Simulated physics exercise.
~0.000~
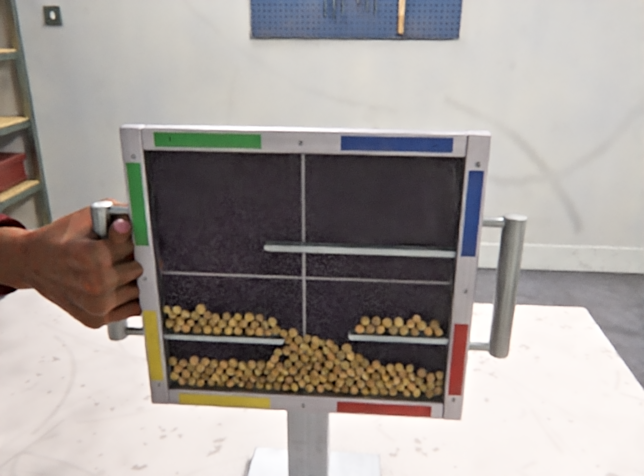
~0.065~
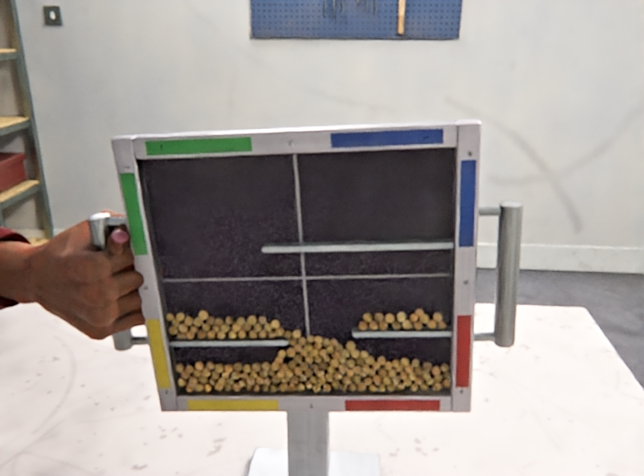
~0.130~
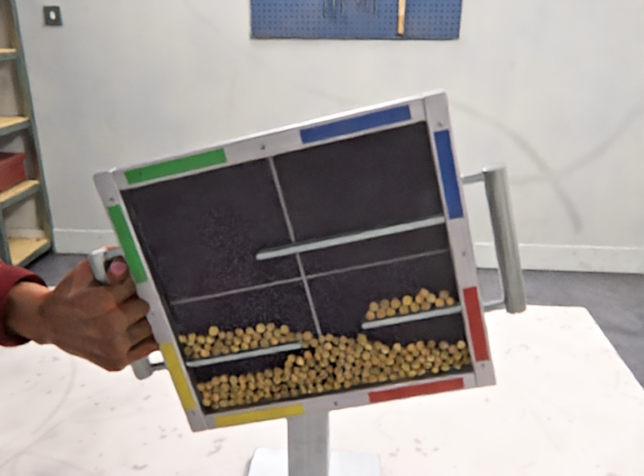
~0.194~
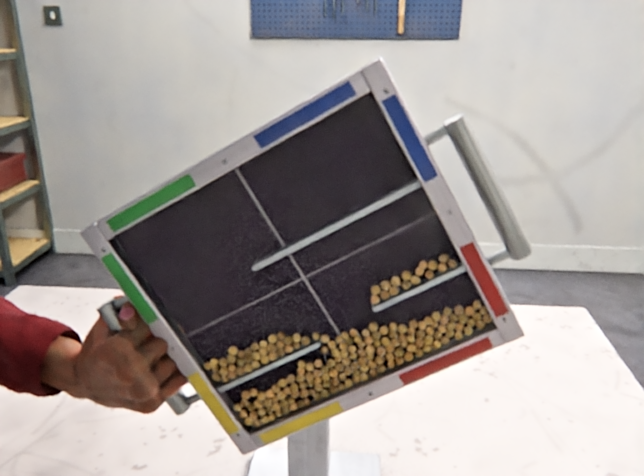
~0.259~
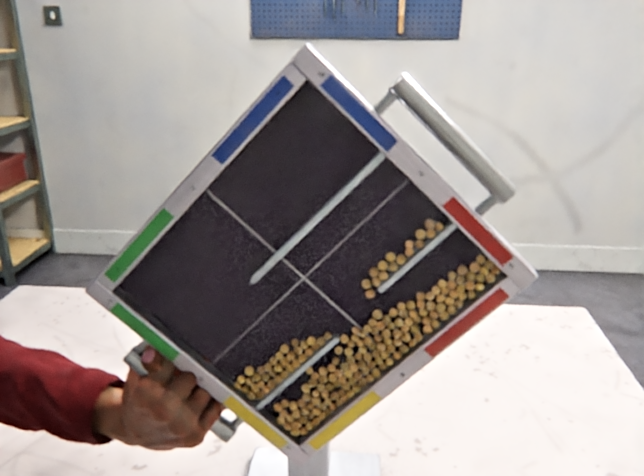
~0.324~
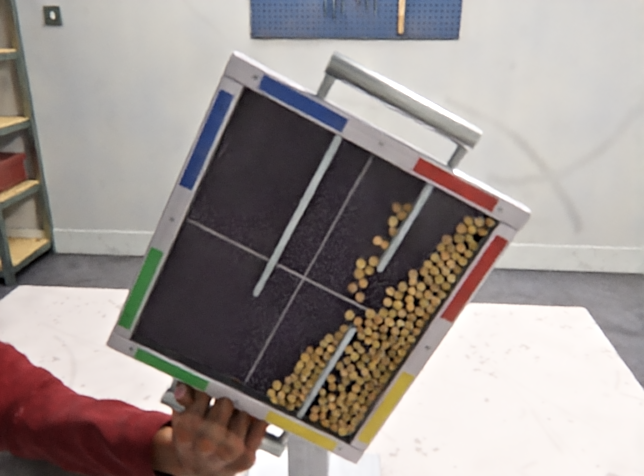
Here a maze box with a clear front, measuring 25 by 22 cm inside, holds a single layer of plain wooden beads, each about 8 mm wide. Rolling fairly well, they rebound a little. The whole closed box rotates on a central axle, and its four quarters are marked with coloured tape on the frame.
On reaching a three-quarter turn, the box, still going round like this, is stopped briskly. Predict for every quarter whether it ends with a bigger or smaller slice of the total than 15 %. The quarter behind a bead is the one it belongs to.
Yellow: Smaller. Red: Bigger. Blue: Bigger. Green: Smaller.
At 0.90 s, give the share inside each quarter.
Yellow quarter: 35; red quarter: 5; blue quarter: 20; green quarter: 40.
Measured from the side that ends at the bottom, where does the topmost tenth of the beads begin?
It comes to around 6 cm.
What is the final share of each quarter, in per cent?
Final shares in per cent - yellow quarter: 0, red quarter: 50, blue quarter: 50, green quarter: 0.
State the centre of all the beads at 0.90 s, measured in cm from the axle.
The middle is around 4 cm right of the axle and some 1 cm higher than it.
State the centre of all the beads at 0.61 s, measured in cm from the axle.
Roughly 7 cm to the right of the axle and 2 cm beneath it.
After 0.61 s it has turned 135°, the beads' middle is 7 cm right of and 2 cm below the axle; by quarter, yellow 60 %, red 10 %, green 30 %.
After 0.90 s it has turned 209°, the beads' middle is 4 cm right of and 1 cm above the axle; by quarter, yellow 35 %, red 5 %, blue 20 %, green 40 %.
At rest by 1.8 s, yellow 0 %, red 50 %, blue 50 %, green 0 %.
